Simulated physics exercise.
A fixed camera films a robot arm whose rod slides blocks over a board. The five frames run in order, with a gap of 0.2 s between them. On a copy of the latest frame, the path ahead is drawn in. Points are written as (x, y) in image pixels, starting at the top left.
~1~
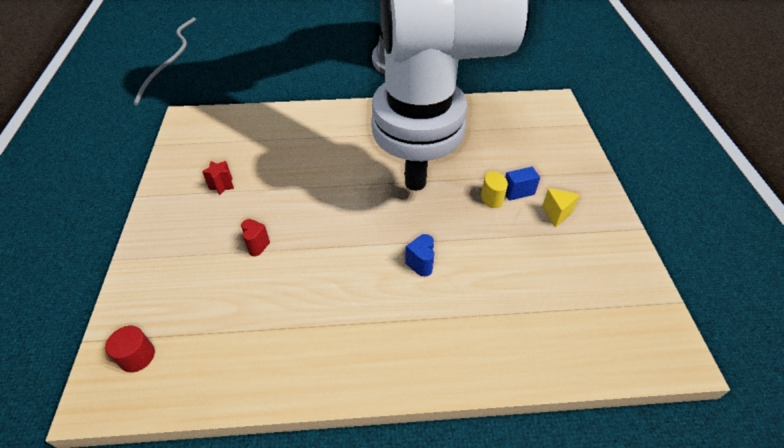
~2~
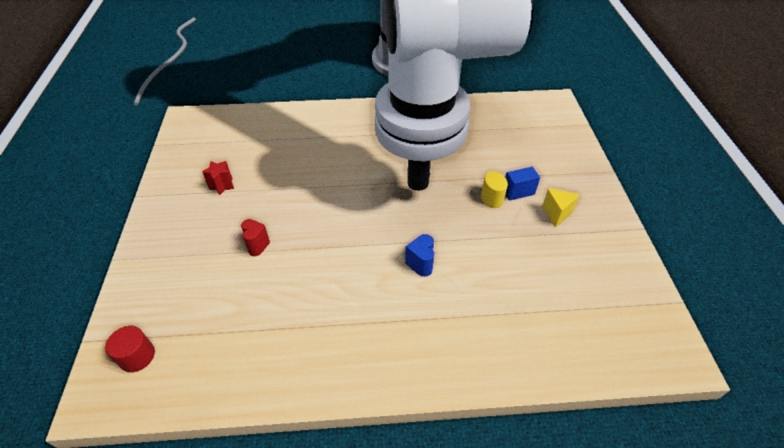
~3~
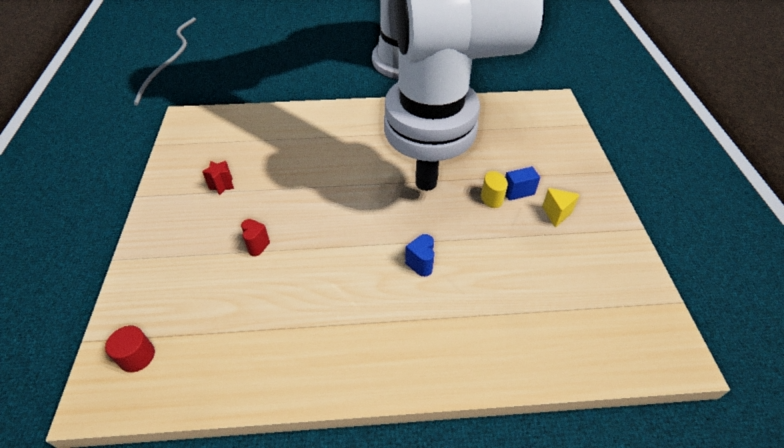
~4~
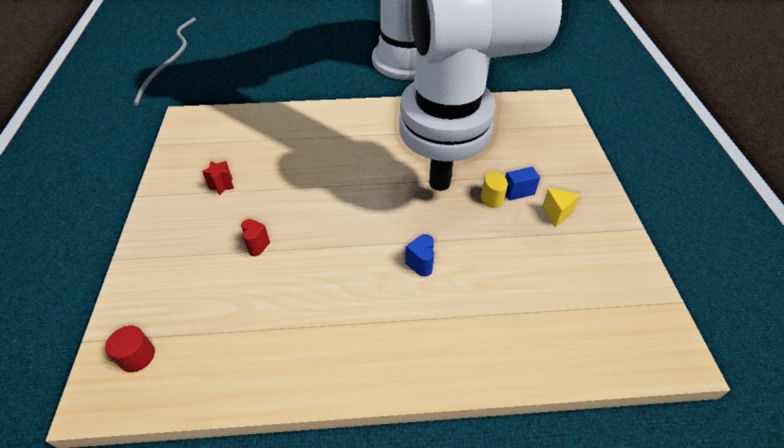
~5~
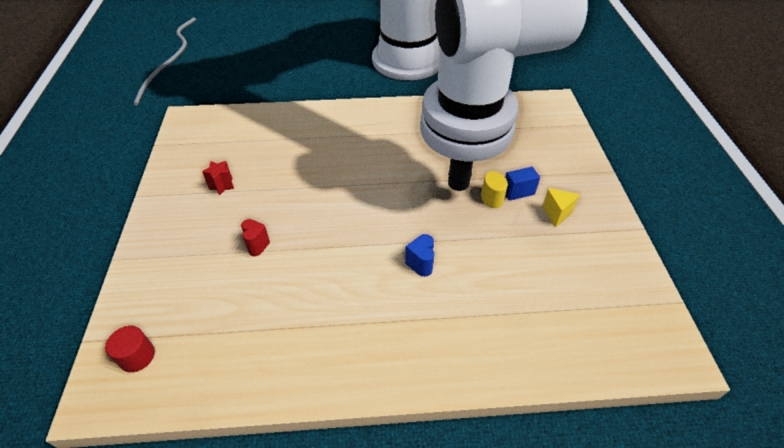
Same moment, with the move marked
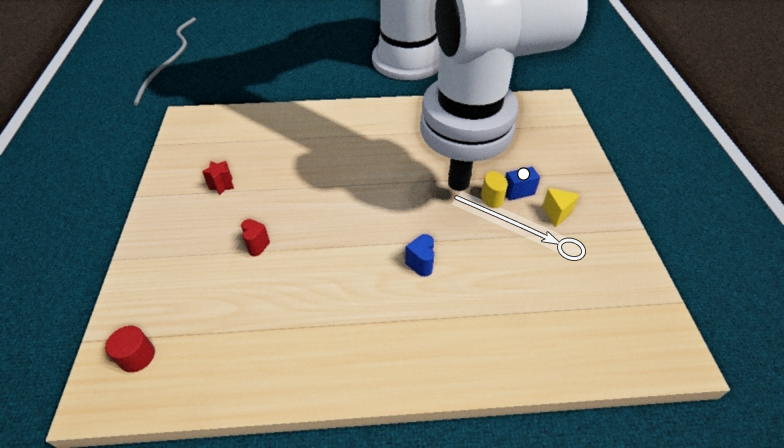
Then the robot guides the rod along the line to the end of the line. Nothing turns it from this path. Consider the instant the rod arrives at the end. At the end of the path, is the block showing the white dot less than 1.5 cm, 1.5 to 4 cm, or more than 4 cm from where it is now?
It will move less than 1.5 cm.
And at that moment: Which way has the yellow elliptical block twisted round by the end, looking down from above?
From above, it looks like the yellow elliptical block goes counterclockwise.
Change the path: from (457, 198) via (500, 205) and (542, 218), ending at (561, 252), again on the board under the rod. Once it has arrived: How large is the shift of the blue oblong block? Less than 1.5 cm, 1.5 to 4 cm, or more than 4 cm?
It will fall in the top band, over 4 cm.
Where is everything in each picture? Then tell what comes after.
The first picture shows rod's lower end at (415, 184); yellow elliptical block at (496, 180); blue oblong block at (524, 174); yellow triangle at (563, 197).
The second picture shows rod at (418, 184); blocks still.
The third picture shows rod at (426, 184); blocks still.
The fourth picture shows rod at (440, 184); blocks still.
The fifth picture shows rod at (459, 184); yellow elliptical block at (496, 180); blue oblong block at (524, 174); yellow triangle at (563, 197).
Drawn move, straight from (457, 198) to (572, 249); the dot is on the blue oblong block.
The first path, step by step. One third of the way, rod at (497, 201); yellow elliptical block at (508, 182), turned 45° anticlockwise; blue oblong block at (528, 172).
Two thirds of the way, rod at (536, 217); yellow elliptical block at (508, 183), turned 45° anticlockwise; blue oblong block at (529, 172).
At the end, rod at (577, 236); yellow elliptical block at (508, 183), turned 45° anticlockwise; blue oblong block at (529, 172); yellow triangle still.
